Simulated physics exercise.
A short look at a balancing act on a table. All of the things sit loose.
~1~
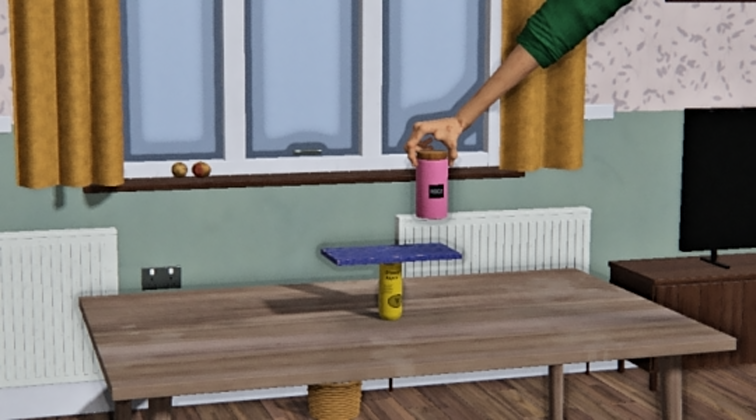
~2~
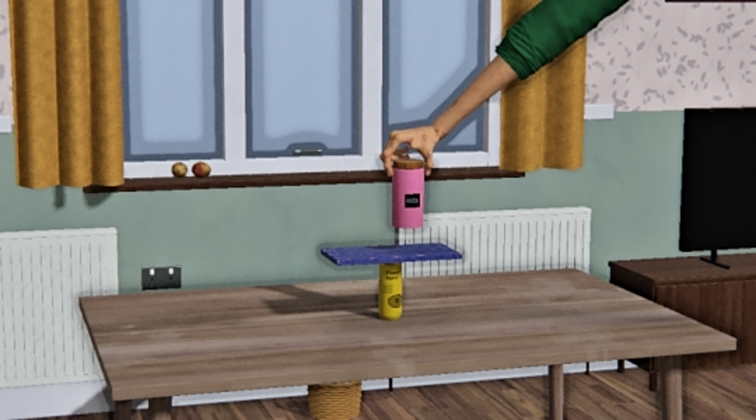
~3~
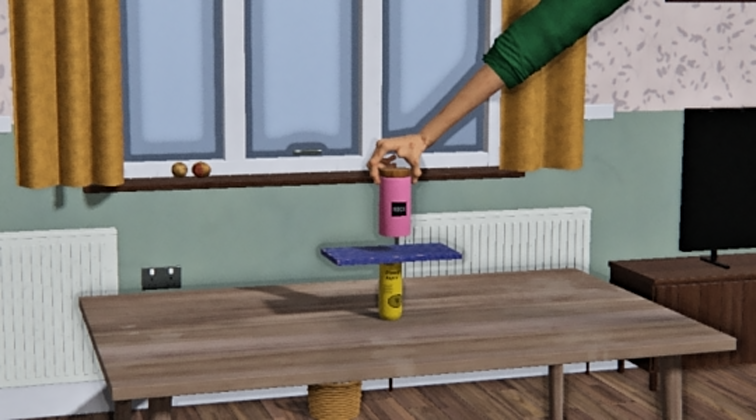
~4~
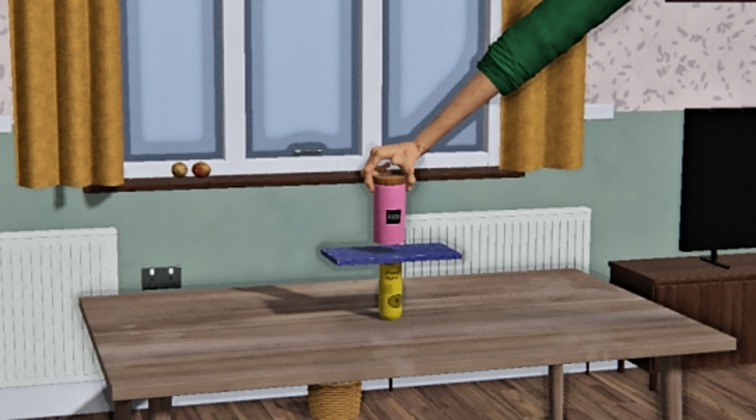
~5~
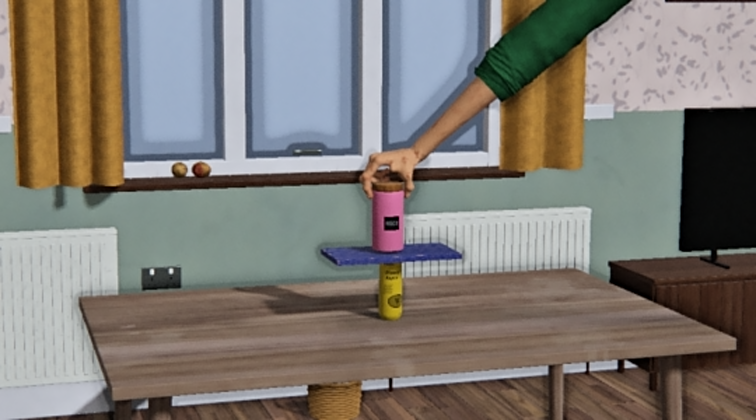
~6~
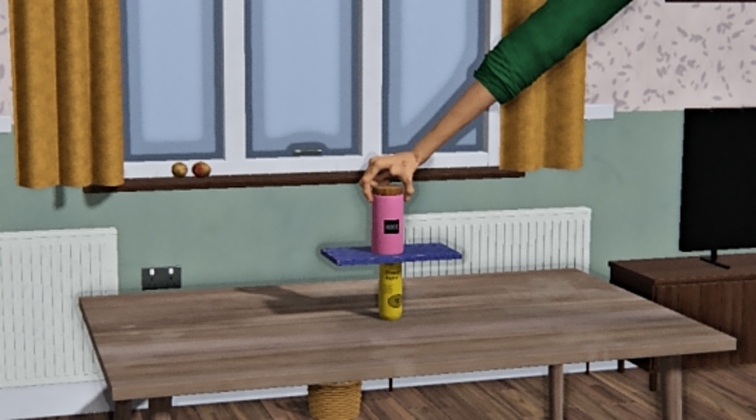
A hand in a green sleeve lowered a pink jar, moving it left and down onto a blue board balanced on a yellow can on the wooden table, and kept hold of its lid.
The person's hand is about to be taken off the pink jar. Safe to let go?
My guess is the stack will be secure.
Then, 0.40 s after the last picture, nothing has stirred.
Then, 1.30 s after the last picture, pink jar resting near (388, 220).
At rest, all 3 in place. Seen from the same camera at the end, pink jar near (387, 220). The stack holds.
